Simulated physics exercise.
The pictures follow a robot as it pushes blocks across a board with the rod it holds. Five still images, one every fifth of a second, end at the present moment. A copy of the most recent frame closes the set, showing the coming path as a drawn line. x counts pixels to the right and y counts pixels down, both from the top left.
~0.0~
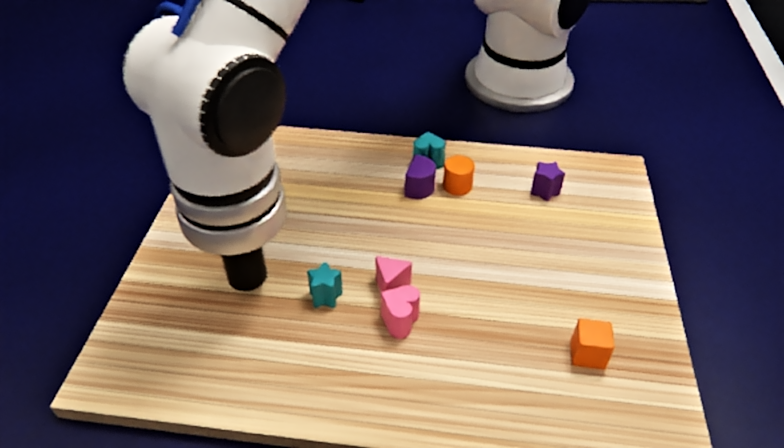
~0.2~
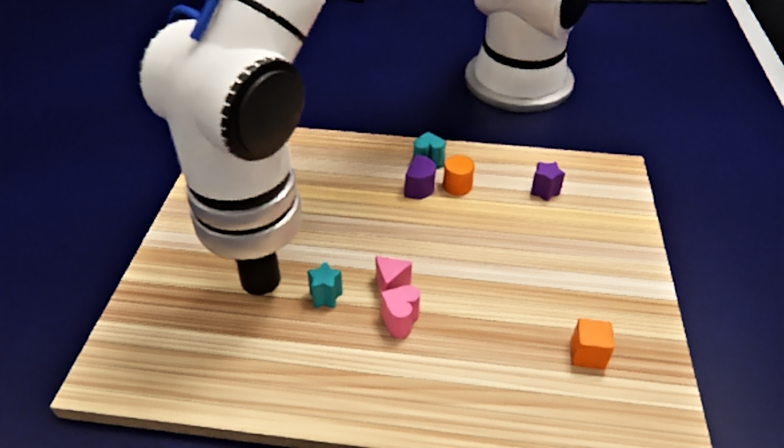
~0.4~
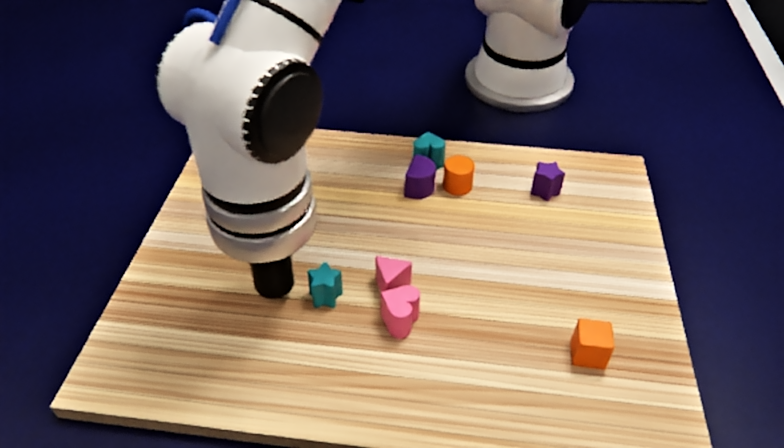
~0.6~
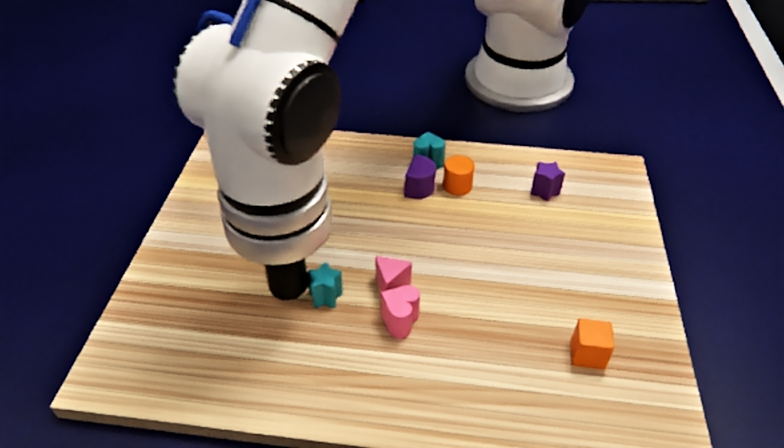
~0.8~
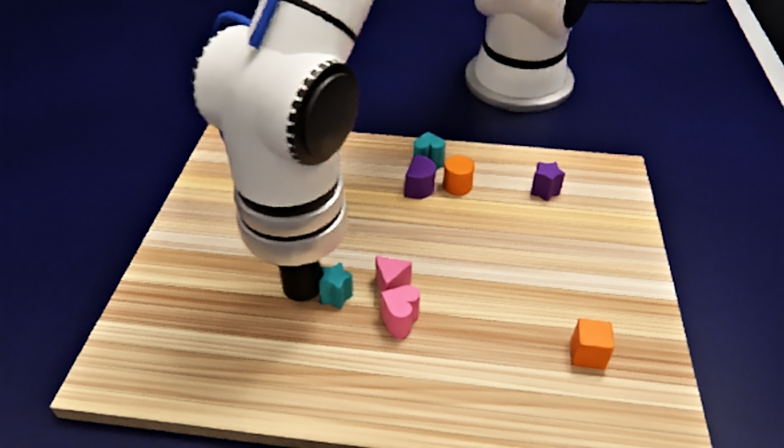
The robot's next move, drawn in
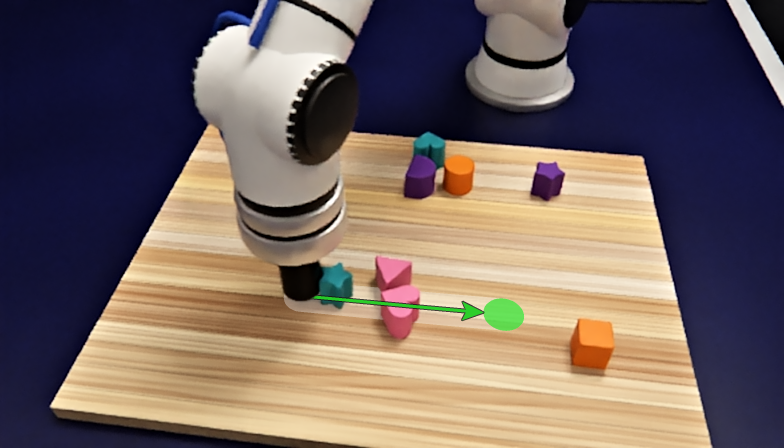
The clip shows a robot arm with a black rod moving steadily right across a wooden board scattered with colourful blocks, then nudging a turquoise star slightly right, while the pink triangle, pink heart and orange square piece stay still.
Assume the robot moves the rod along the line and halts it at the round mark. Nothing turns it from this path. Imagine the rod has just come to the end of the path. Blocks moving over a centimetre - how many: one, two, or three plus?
Three or more blocks move more than 1 cm.
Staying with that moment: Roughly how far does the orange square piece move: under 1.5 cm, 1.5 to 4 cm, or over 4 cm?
Less than 1.5 cm.
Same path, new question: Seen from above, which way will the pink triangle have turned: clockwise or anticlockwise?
Spins counterclockwise.
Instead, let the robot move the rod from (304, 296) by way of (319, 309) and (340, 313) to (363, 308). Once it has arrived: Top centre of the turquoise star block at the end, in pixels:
The centre of its top will be at (385, 268).
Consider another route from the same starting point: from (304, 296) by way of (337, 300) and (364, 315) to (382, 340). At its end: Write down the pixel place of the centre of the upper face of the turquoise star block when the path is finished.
Around (403, 290).
Drawn move, in a line from (304, 296) to (504, 314).
On the path given first. One third of the way, rod (371, 293); turquoise star block (404, 277); pink triangle (420, 261), turned 30° anticlockwise; pink heart-shaped block (408, 303).
Two thirds of the way, rod (439, 299); turquoise star block (472, 280), turned 15° anticlockwise; pink triangle (441, 255), turned 60° anticlockwise; pink heart-shaped block (427, 316), turned 25° clockwise.
At the end, rod (506, 305); turquoise star block (530, 275), turned 45° anticlockwise; pink triangle (441, 255), turned 60° anticlockwise; pink heart-shaped block (427, 315), turned 25° clockwise; orange square piece still.
